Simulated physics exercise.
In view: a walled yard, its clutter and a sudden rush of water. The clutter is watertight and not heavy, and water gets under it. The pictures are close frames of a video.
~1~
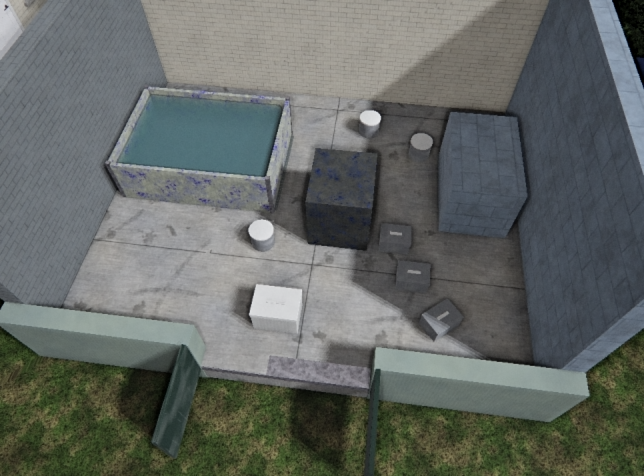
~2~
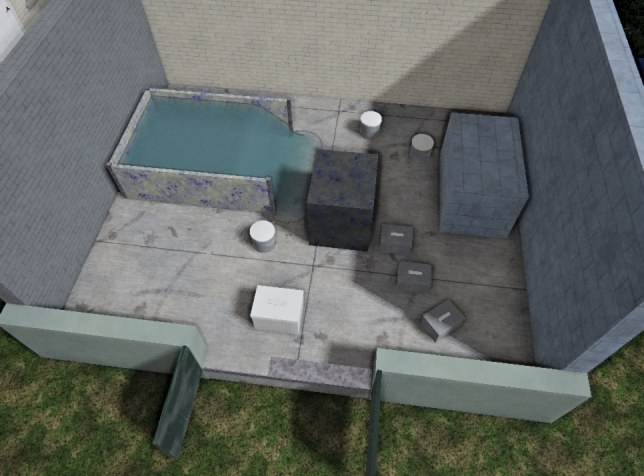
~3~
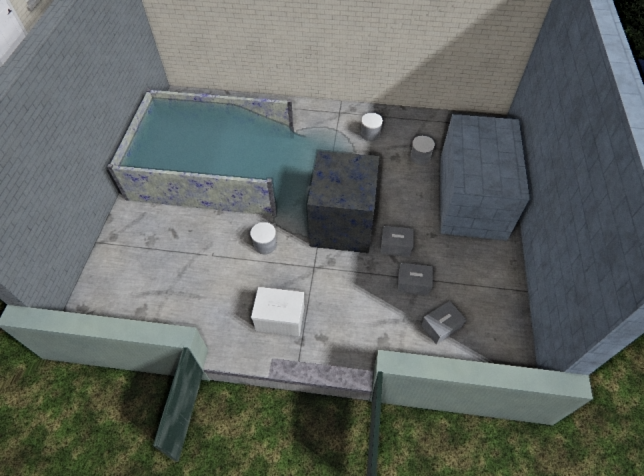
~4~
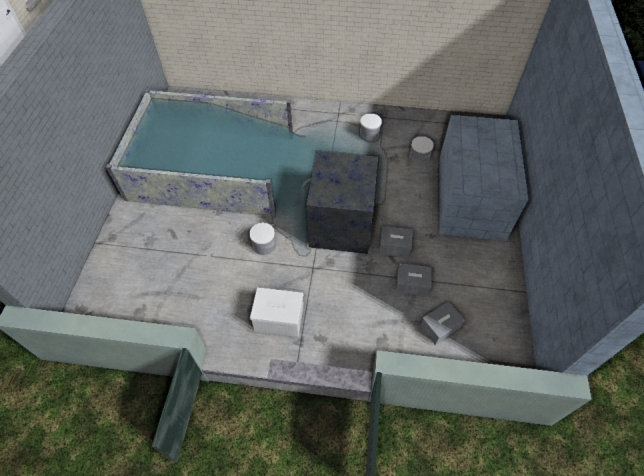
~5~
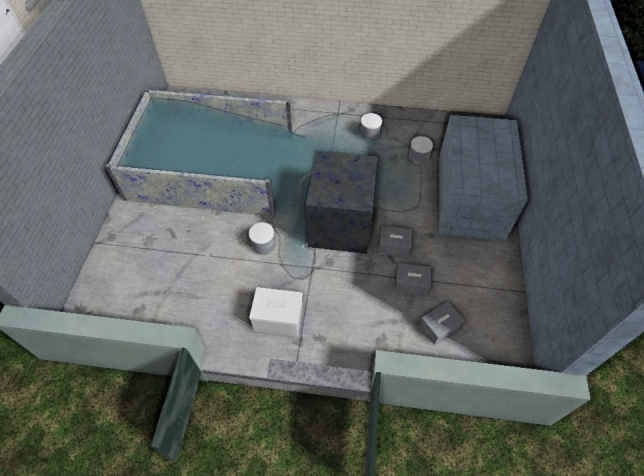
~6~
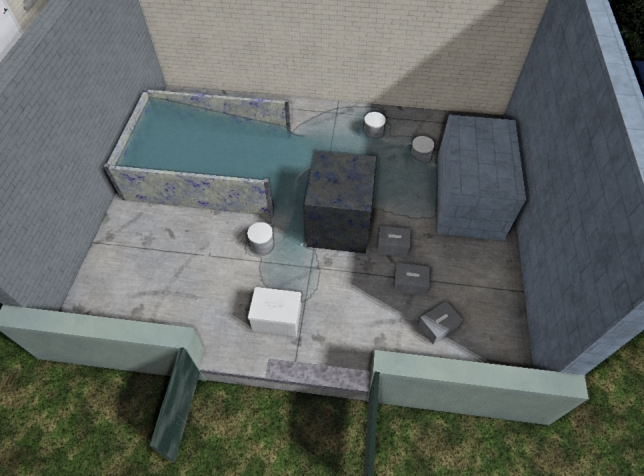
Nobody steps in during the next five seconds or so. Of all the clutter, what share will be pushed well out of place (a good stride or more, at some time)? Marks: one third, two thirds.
That comes to two thirds or more.
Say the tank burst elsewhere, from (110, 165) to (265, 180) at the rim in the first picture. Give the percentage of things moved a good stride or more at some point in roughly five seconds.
Near 50 in a hundred.
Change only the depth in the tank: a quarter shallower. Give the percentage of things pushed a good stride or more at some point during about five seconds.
About 80 per cent.
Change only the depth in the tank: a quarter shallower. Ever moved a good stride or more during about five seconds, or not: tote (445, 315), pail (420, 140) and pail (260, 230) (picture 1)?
In that order: Yes, shifted that much, never so far.
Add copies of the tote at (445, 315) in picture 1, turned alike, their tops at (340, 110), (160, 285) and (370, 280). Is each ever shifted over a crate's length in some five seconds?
In turn: Pushed that far, no, that far or more.
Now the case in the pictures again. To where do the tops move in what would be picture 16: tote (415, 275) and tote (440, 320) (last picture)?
Near (397, 336) and (451, 346).
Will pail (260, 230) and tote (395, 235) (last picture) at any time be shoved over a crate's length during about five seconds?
In turn: Under that, swept aside.
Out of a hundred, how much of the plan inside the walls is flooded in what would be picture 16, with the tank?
Near 65 in a hundred.
A moment on, 1 of 8 are well off their spots; 0 afloat.
Next, 4 of 8 are well off their spots; 2 afloat.
Later, 7 of 8 are well off their spots; 5 afloat.
In the end, 7 of 8 are well off their spots, and 7 have been at some point; 4 afloat.
